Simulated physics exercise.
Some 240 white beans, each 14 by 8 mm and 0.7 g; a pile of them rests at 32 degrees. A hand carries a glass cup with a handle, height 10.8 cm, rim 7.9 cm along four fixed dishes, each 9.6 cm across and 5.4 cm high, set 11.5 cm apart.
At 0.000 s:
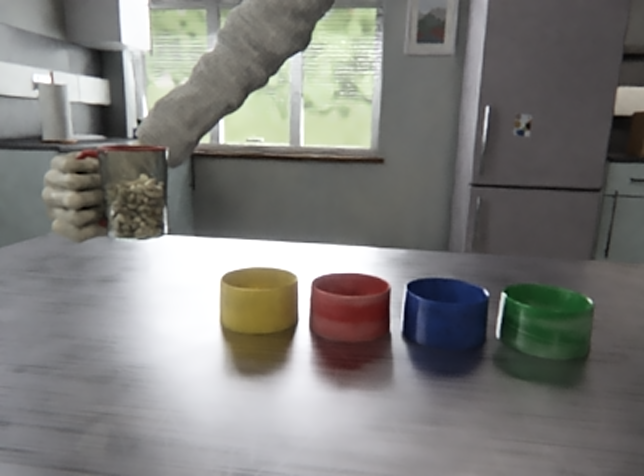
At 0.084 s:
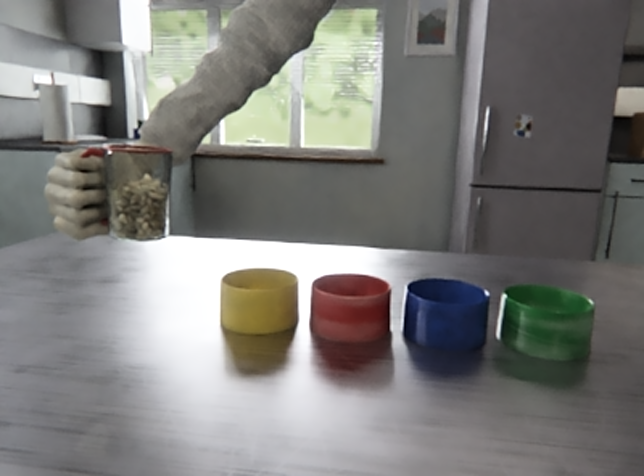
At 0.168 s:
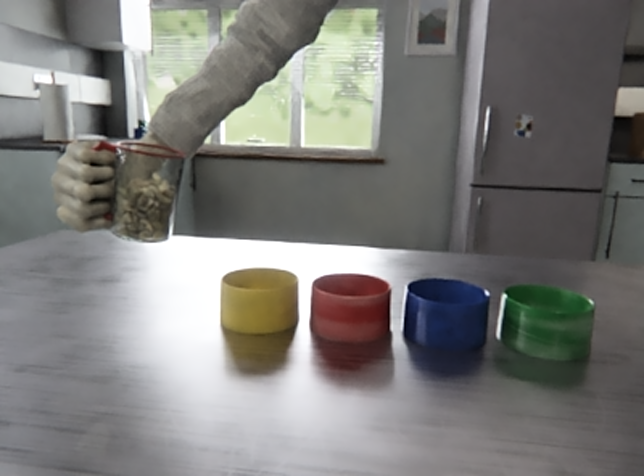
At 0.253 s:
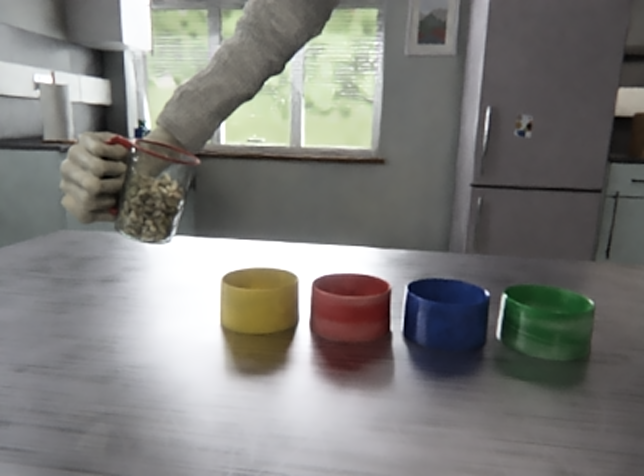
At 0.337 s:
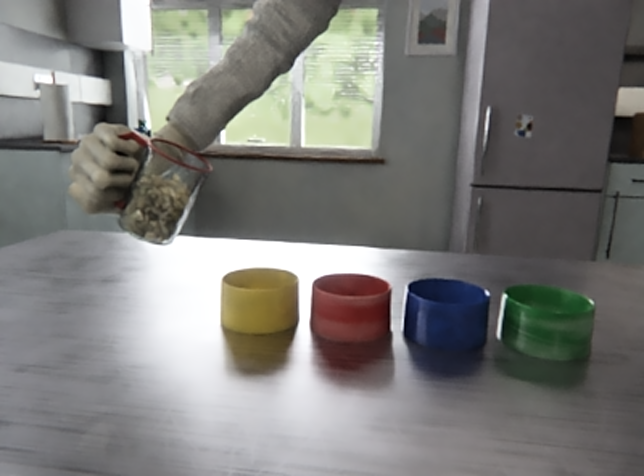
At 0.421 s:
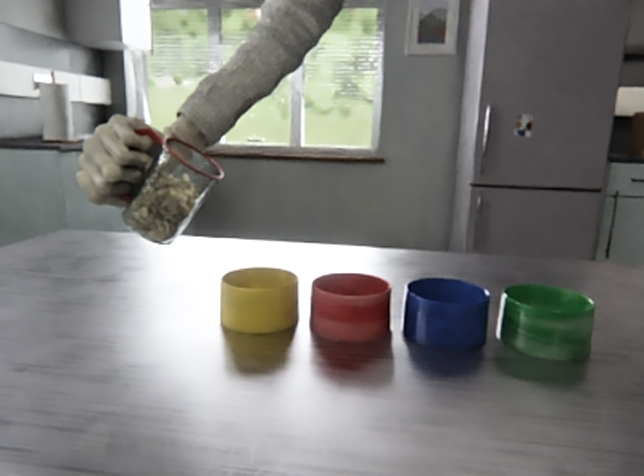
At first, a pale hand holds a glass cup of whitish beans upright at the left, beyond a row of yellow, red, blue and green dishes on a table. Then the hand shifts slightly right and steadily tilts the cup rightward until it leans noticeably, the beans still inside and the dishes unmoved.
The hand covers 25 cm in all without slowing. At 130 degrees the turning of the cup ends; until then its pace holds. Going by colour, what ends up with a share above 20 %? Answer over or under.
Red dish: Over; blue dish: Under; green dish: Under; yellow dish: Under; on the counter: Over.
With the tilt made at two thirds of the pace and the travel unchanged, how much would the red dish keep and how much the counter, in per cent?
Red 90, counter 10.
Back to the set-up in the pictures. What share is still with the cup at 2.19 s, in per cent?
About 0 per cent.
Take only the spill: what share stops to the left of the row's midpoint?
Roughly 90 per cent.
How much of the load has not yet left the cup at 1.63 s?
Roughly 0 per cent.
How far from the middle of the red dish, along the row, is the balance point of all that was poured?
About 2 cm to its left.
After 1.15 s, tilt 106 degrees; cup holds 100 %.
Then, at 1.63 s, tilt 130 degrees; cup holds 0 %, red 60 %.
After 2.19 s, tilt 130 degrees; cup holds 0 %, red 60 %.
At rest (2.9 s), red 60 %, blue 0 %, green 0 %, yellow 0 %, counter 40 %.
